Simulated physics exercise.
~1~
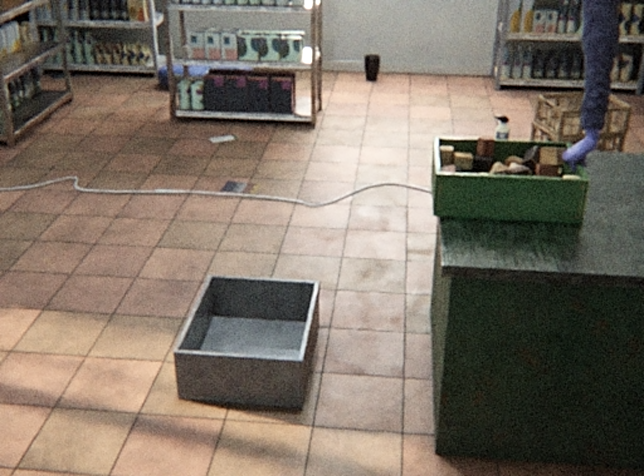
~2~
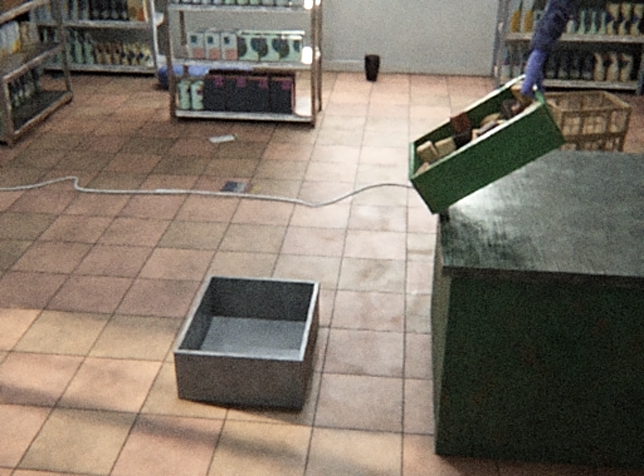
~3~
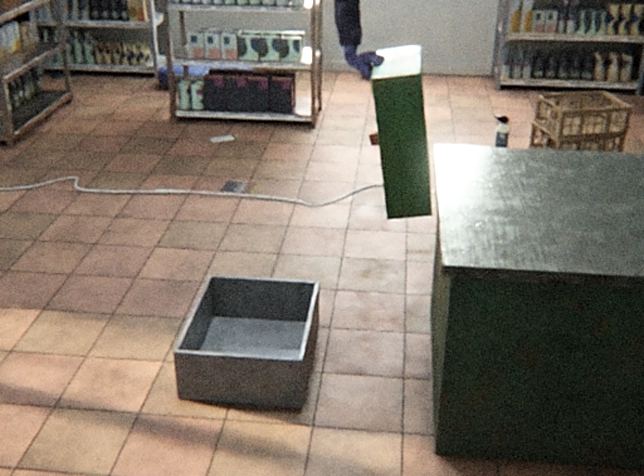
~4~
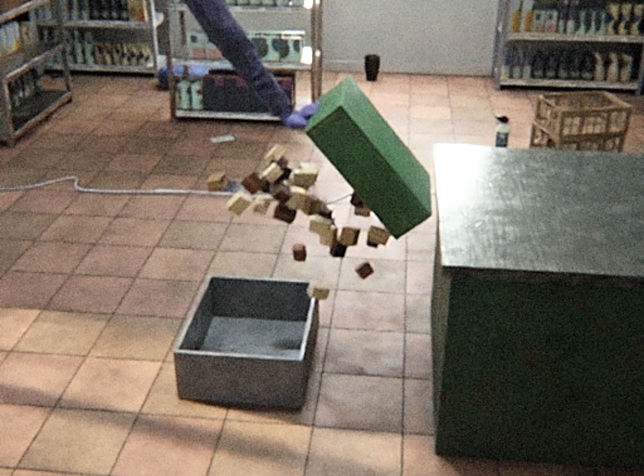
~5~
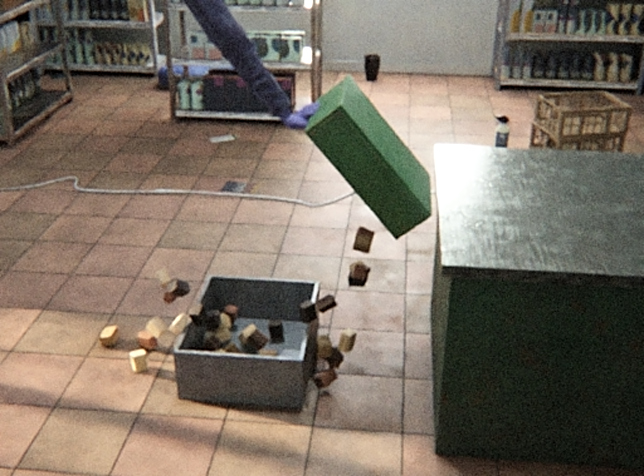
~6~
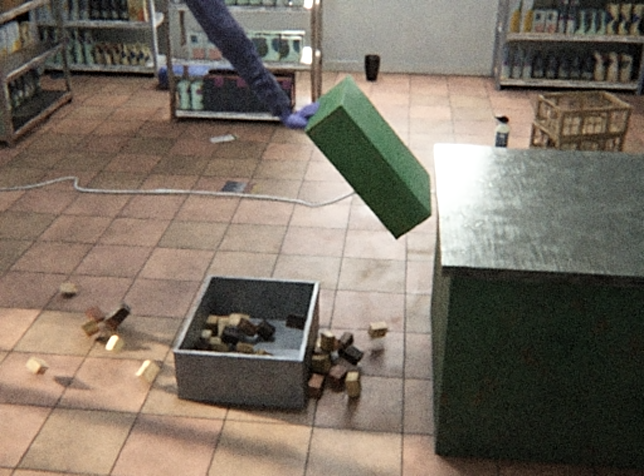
We see a gloved hand lift a green box of wooden blocks from a bench, carry it left and tip it over above a grey box on the tiled floor; the blocks tumble out, some landing inside and others scattering on both sides, while the green box stays tilted.
